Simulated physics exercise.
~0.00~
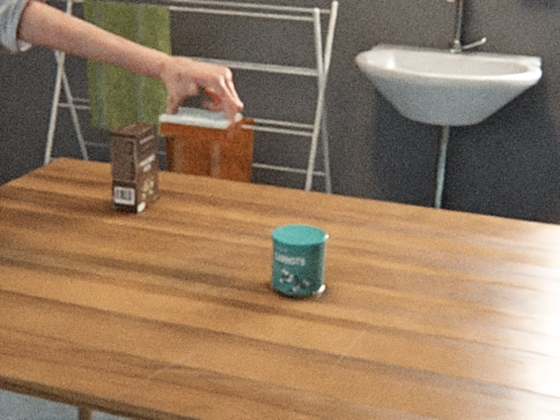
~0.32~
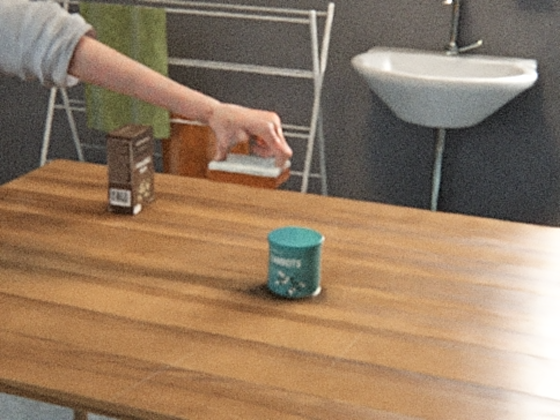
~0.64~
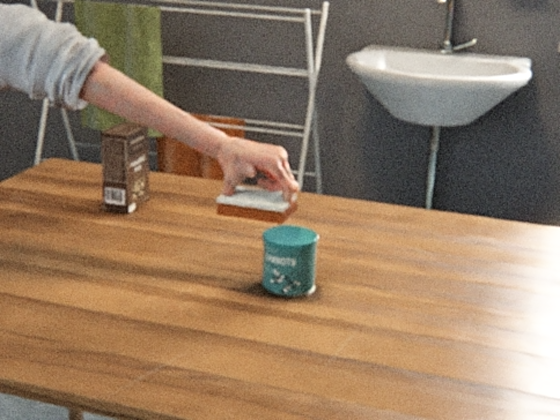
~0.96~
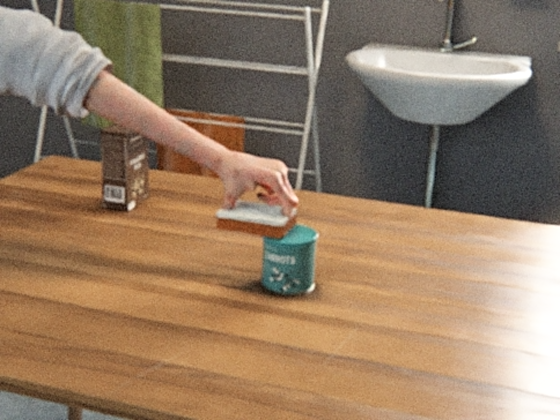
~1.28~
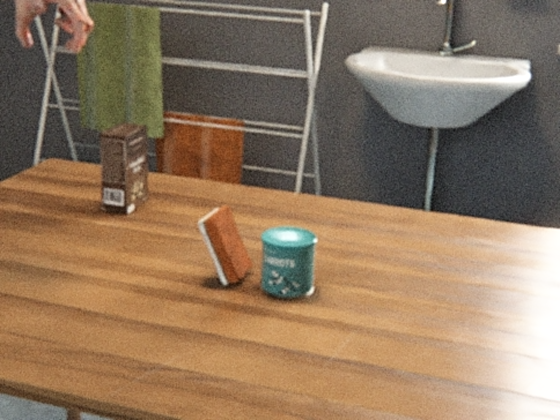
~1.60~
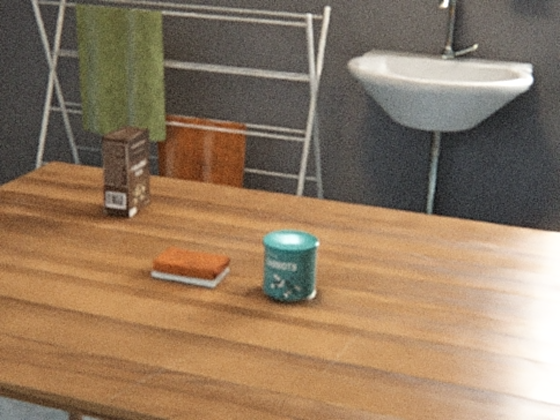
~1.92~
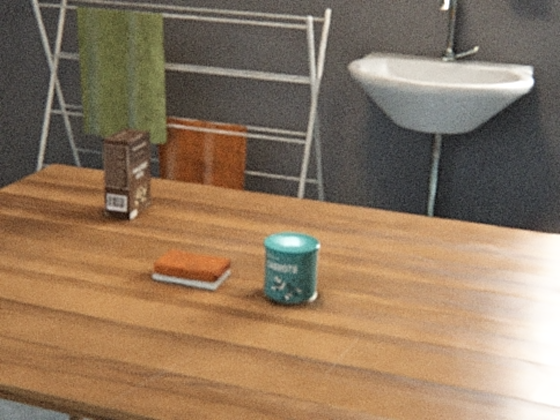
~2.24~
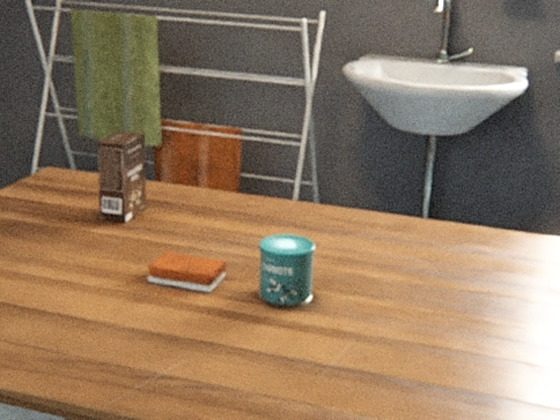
An orange and white sponge was carried right by a hand and lowered onto the edge of a turquoise pot, but once let go it tipped off to the left, flipped over and ended lying on the wooden table beside the unmoved pot.
